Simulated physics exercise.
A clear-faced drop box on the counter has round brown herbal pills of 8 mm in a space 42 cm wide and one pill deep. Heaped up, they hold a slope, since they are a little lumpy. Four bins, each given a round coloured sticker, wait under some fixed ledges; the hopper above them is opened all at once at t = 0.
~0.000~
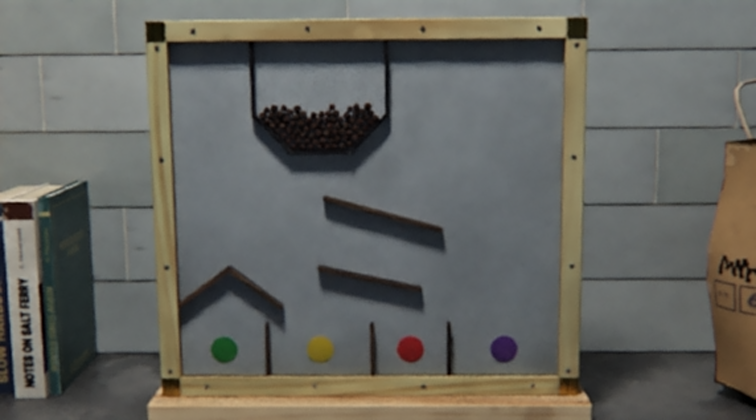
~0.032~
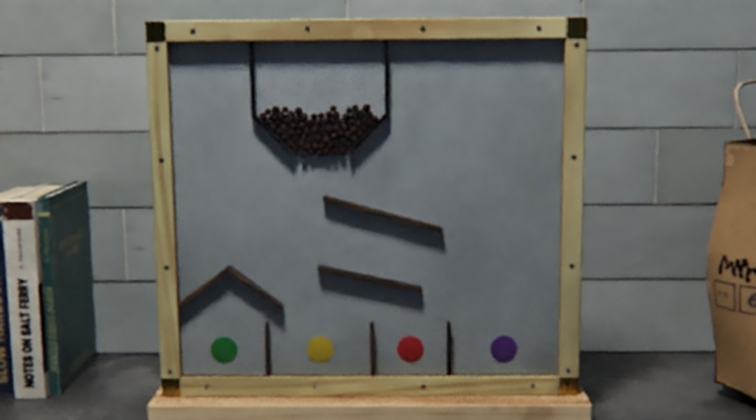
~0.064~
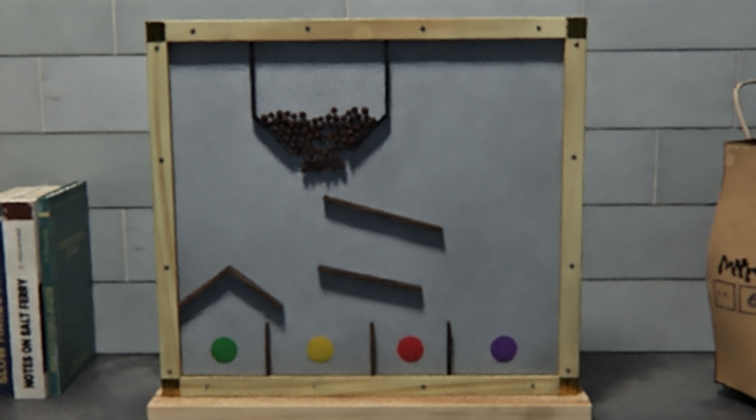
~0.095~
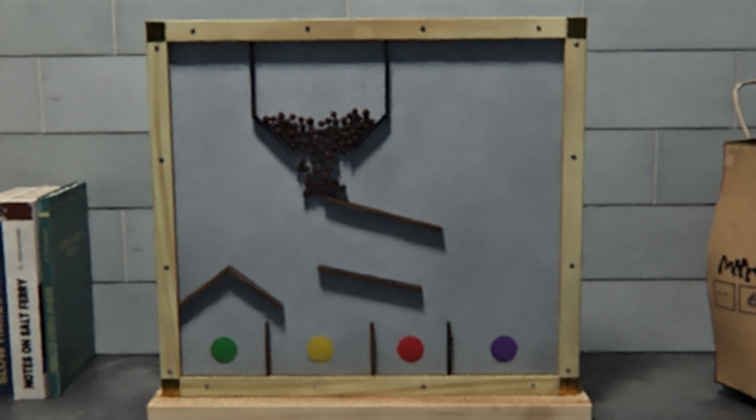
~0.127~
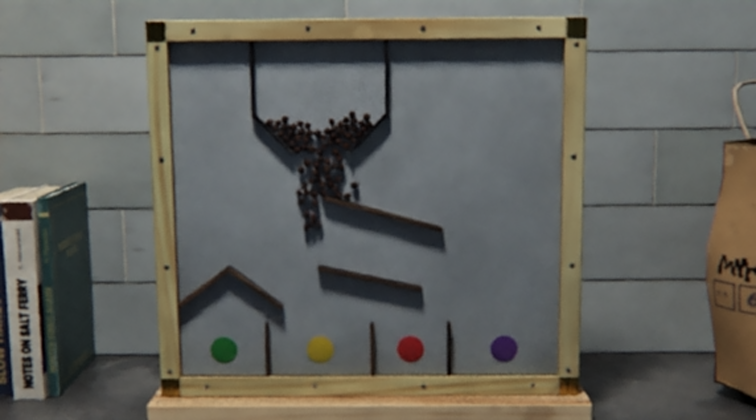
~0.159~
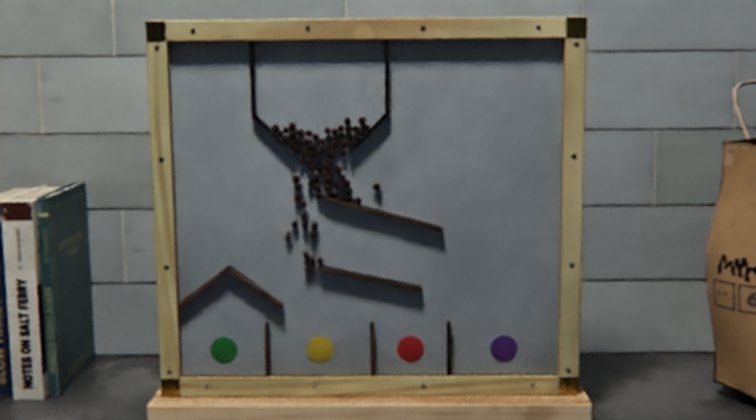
Small dark brown balls pouring from a hopper in a wooden-framed box, striking a slanted ledge and streaming past its left end.
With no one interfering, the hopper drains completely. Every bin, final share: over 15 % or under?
Final shares: Red under 15 %, yellow over 15 %, green under 15 %, purple over 15 %.
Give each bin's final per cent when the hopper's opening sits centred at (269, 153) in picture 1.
Result: Red bin = 0; yellow bin = 100; green bin = 0; purple bin = 0.
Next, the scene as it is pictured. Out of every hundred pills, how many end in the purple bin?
I'd put it at close to 30 per cent.
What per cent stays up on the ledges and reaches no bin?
Estimate: Around 0 per cent.
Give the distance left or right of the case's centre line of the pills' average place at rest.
Some 1 cm right of it.
By 0.24 s 90 % have left the hopper; down in the bins, yellow 15 %.
By 0.34 s 100 % have left the hopper; down in the bins, yellow 30 %.
By 0.55 s 100 % have left the hopper; down in the bins, yellow 65 %, purple 5 %.
In the end, by 1.8 s, red 0 %, yellow 65 %, green 0 %, purple 30 %.
